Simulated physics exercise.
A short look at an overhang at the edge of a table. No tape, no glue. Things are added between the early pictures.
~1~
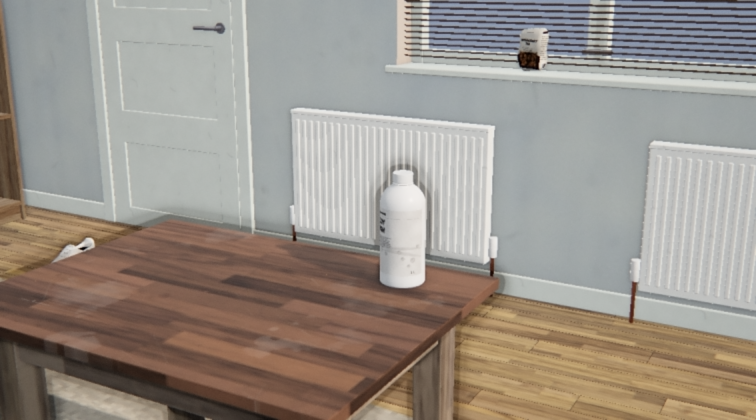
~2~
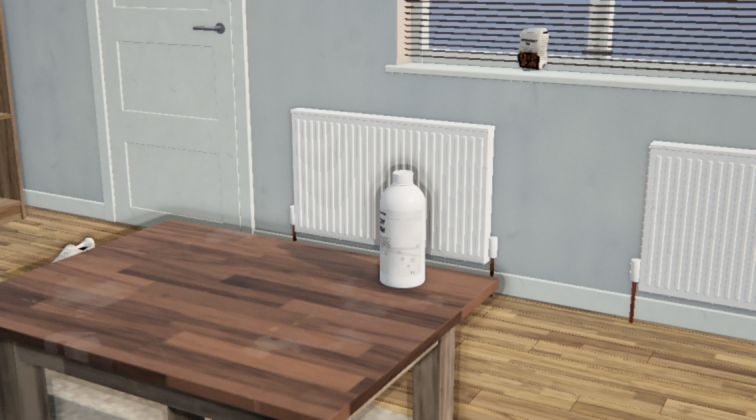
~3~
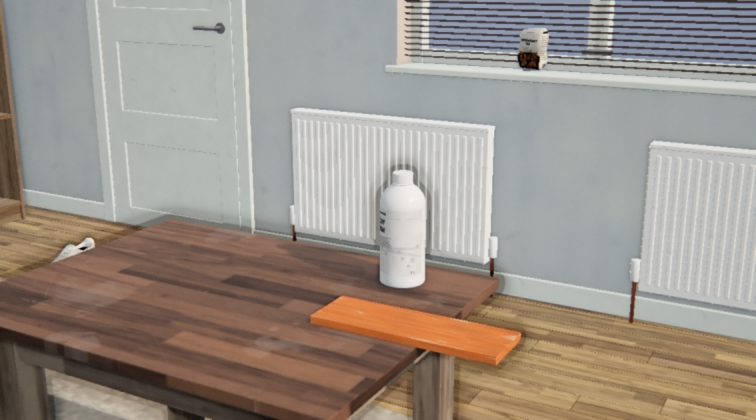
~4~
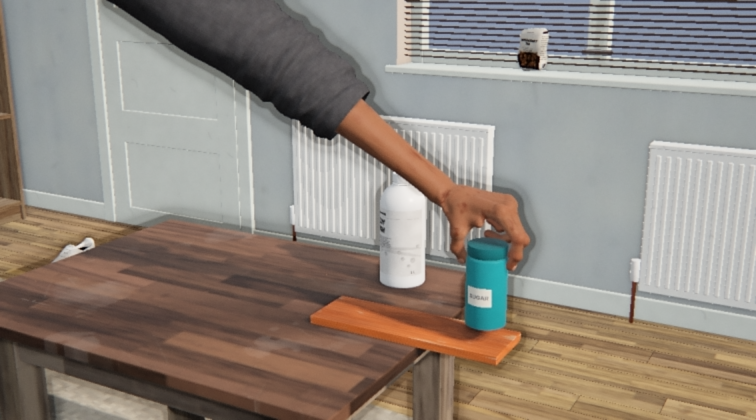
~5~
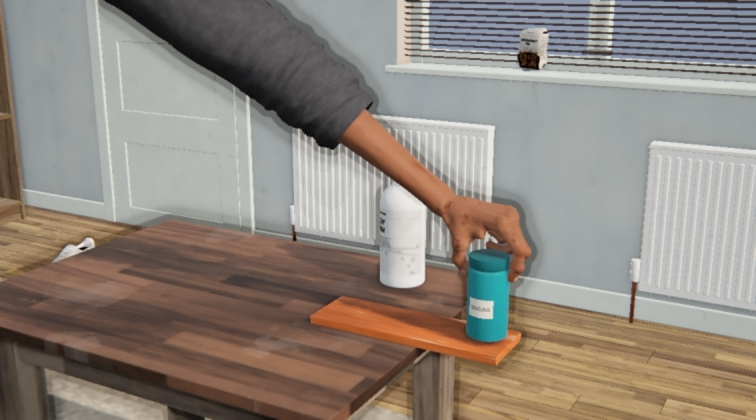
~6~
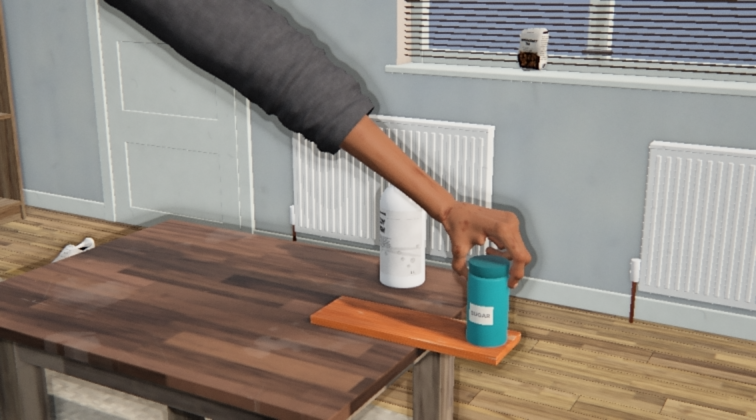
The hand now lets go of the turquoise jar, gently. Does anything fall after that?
The board goes over.
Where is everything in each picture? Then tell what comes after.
In the first picture, the last thing is not in view yet; white bottle (403, 227).
In the second picture, the last thing is not in view yet; white bottle (403, 227).
In the third picture, the last thing is not in view yet; white bottle (403, 227).
The fourth picture shows coming down; turquoise jar (487, 284); white bottle (403, 227).
The fifth picture shows coming down; turquoise jar (488, 295); white bottle (403, 227).
The sixth picture shows set down, still held; turquoise jar (488, 300); white bottle (403, 227).
Then, 0.50 s after the last picture, turquoise jar now down on the floor or falling; orange board on its side.
Then, 0.70 s after the last picture, orange board now down on the floor or falling.
Then, 0.90 s after the last picture, things are still on the move.
By the end, down on the floor or falling, orange board and turquoise jar; white bottle in place. The board comes down.
